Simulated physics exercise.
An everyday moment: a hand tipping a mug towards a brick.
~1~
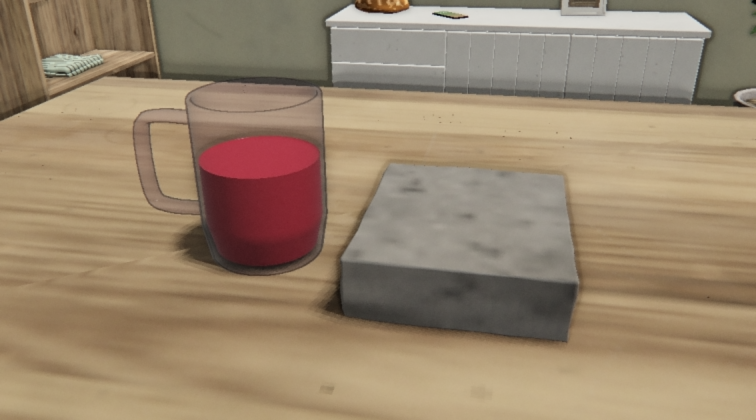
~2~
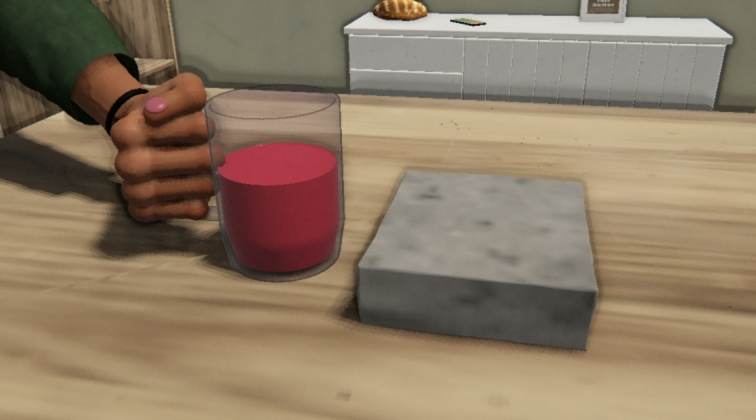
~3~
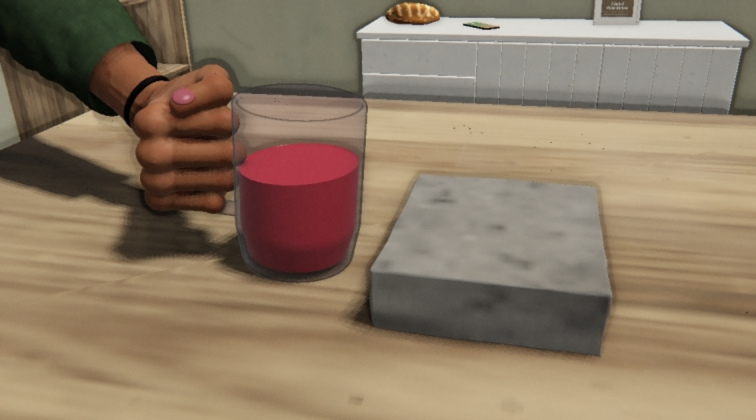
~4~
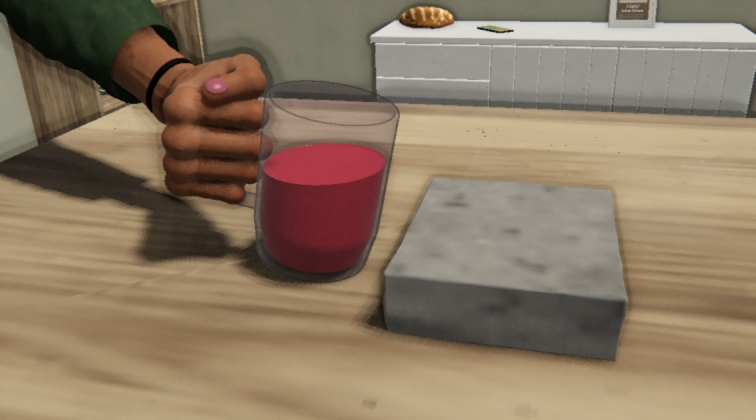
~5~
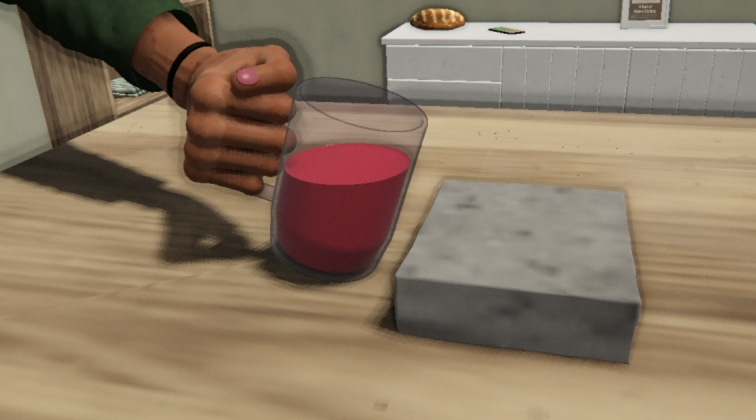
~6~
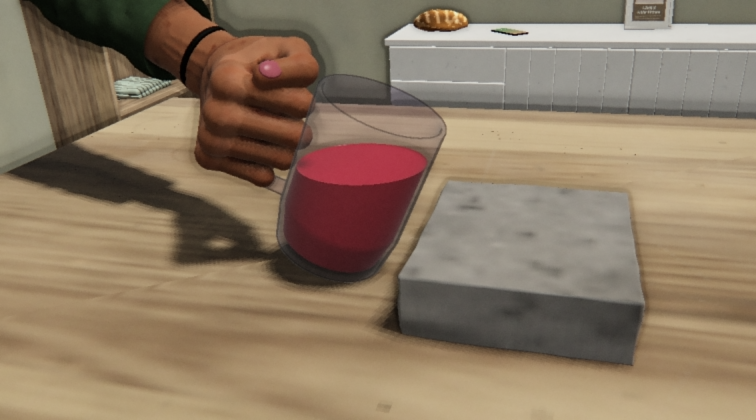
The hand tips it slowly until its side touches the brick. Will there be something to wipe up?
As it turns out, it stays dry outside.
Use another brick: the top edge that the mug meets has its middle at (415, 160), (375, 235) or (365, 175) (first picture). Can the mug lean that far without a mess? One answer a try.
In that order: Loses none, leaks, loses none.
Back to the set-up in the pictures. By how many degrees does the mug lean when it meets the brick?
At 35° or so.
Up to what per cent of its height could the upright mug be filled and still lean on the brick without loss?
About 80 per cent.
A moment on, the mug leans by about 25°; all is still inside.
Further on, the mug leans by about 30°; all is still inside.
When it is over, the mug leans by about 35°, against the brick; all is still inside.
